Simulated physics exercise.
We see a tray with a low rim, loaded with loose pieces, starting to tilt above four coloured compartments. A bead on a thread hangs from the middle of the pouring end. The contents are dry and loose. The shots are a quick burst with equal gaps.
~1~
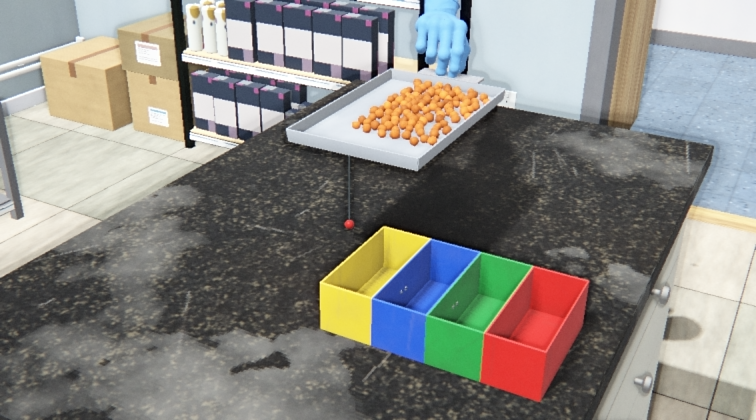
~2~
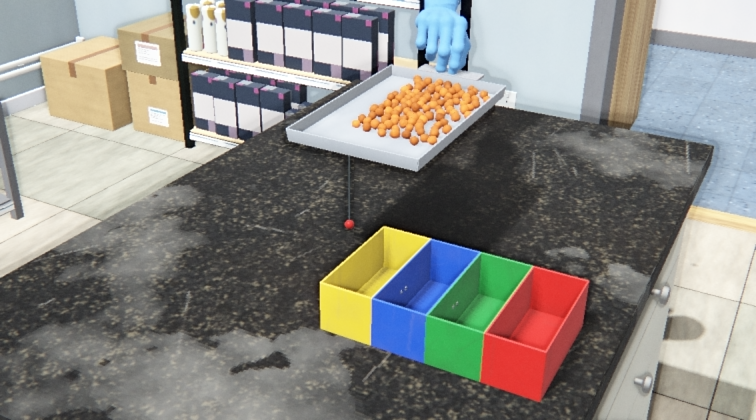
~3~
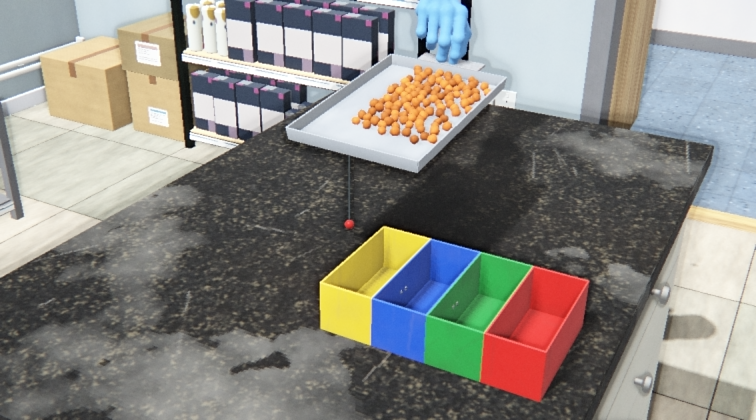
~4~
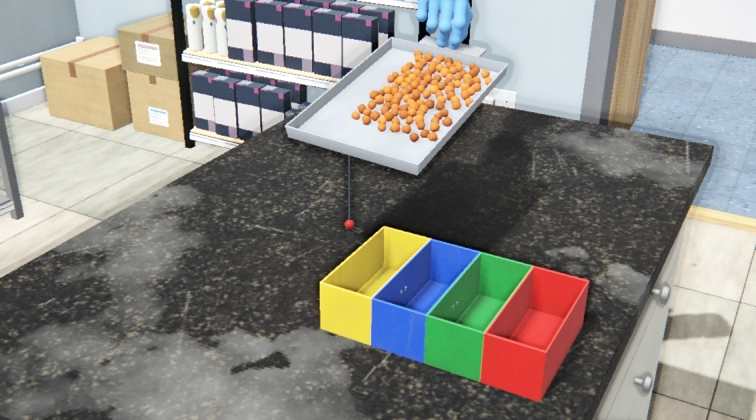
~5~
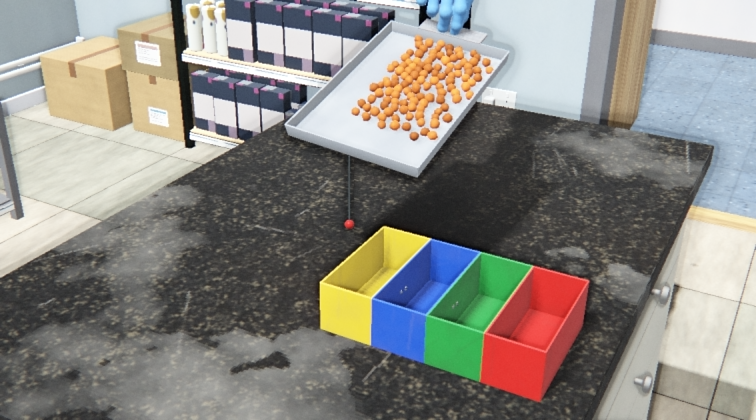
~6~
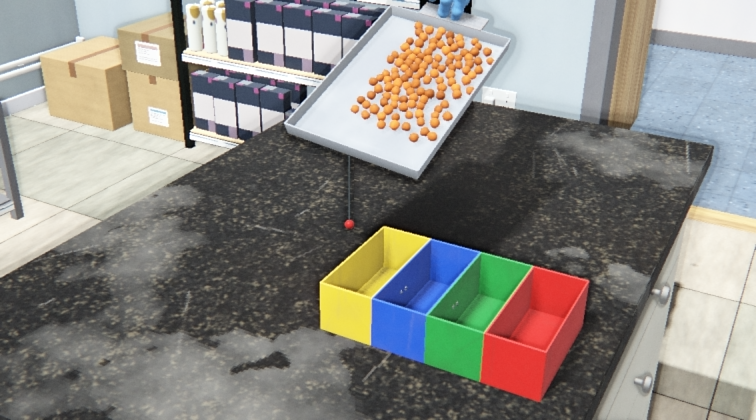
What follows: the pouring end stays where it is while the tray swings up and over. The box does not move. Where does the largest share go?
Most goes to the yellow cell.
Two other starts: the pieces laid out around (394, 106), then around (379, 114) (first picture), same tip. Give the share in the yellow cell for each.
Near 50 % and 60 %.
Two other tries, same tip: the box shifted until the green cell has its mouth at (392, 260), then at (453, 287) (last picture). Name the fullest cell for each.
At the first place green, at the second the blue one.
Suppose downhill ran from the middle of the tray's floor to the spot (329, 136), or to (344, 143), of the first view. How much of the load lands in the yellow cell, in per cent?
The first gives 0 %, the second 20 %.
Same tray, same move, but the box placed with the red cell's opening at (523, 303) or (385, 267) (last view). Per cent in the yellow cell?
Near 40 % and 0 %.
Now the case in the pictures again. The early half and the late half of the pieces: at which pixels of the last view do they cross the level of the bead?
First near (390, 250), later near (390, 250).
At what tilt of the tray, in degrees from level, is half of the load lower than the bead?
Roughly 115°.
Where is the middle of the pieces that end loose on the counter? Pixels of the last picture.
Roughly at (295, 307).
Just after the last frame, tray tipped steeply; the larger part on the tray; just a few in the yellow cell; just a few in the blue cell; about a tenth falling or outside the box.
A moment on, tray tipped past a quarter turn; the larger part on the tray; about a tenth in the yellow cell; about a tenth in the blue cell; about a tenth falling or outside the box.
Further on, tray tipped past a quarter turn; roughly half in the yellow cell; roughly a quarter in the blue cell; roughly a quarter falling or outside the box.
When it is over, tray tipped past a quarter turn; roughly half in the yellow cell; roughly a quarter in the blue cell; not one in the red cell; not one in the green cell; roughly a quarter outside the box.
